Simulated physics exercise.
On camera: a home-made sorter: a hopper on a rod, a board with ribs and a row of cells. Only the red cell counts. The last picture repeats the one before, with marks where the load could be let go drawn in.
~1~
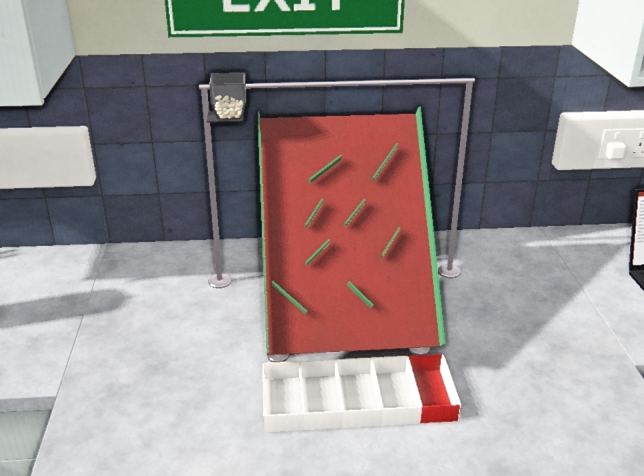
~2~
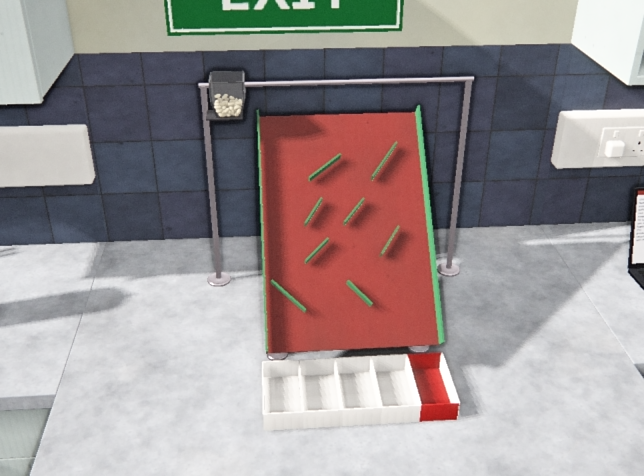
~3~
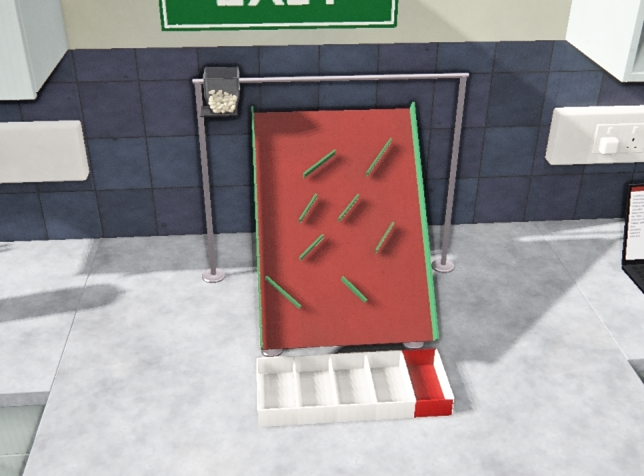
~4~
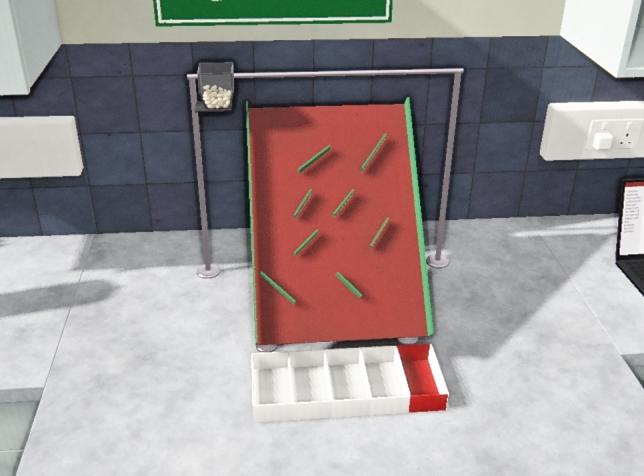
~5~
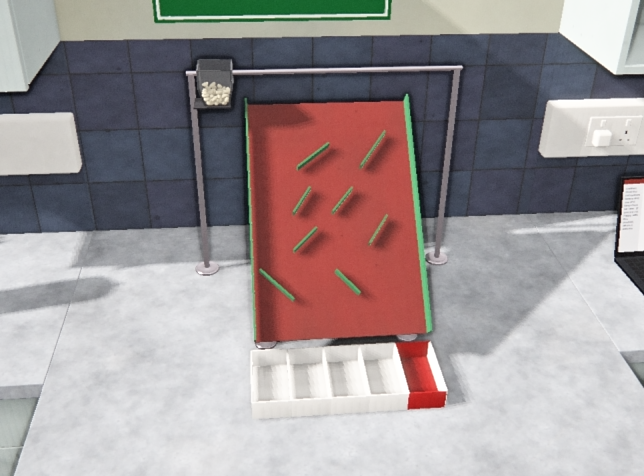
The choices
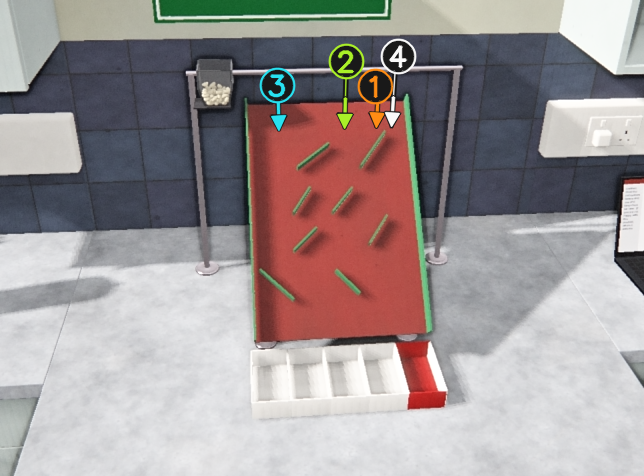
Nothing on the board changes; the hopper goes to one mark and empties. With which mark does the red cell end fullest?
Mark 4 does it best.
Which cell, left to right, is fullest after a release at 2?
The second from the left.
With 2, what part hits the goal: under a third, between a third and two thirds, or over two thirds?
Mark 2 gives under a third.
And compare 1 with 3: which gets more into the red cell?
That is mark 1.
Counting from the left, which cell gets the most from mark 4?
It is the fifth one.
On the marked copy, mark 1 meets the board at (376, 122); mark 2 meets the board at (344, 123); mark 3 meets the board at (278, 124); mark 4 meets the board at (391, 121).
Choosing 1, a small part in the red cell, about two thirds in other cells, a small part outside the box.
Choosing 2, a small part in the red cell, most in other cells, a small part held on the board.
Choosing 3, none in the red cell, nearly all in other cells, a small part held on the board.
Choosing 4, about two thirds in the red cell, about a quarter in other cells, a small part outside the box.
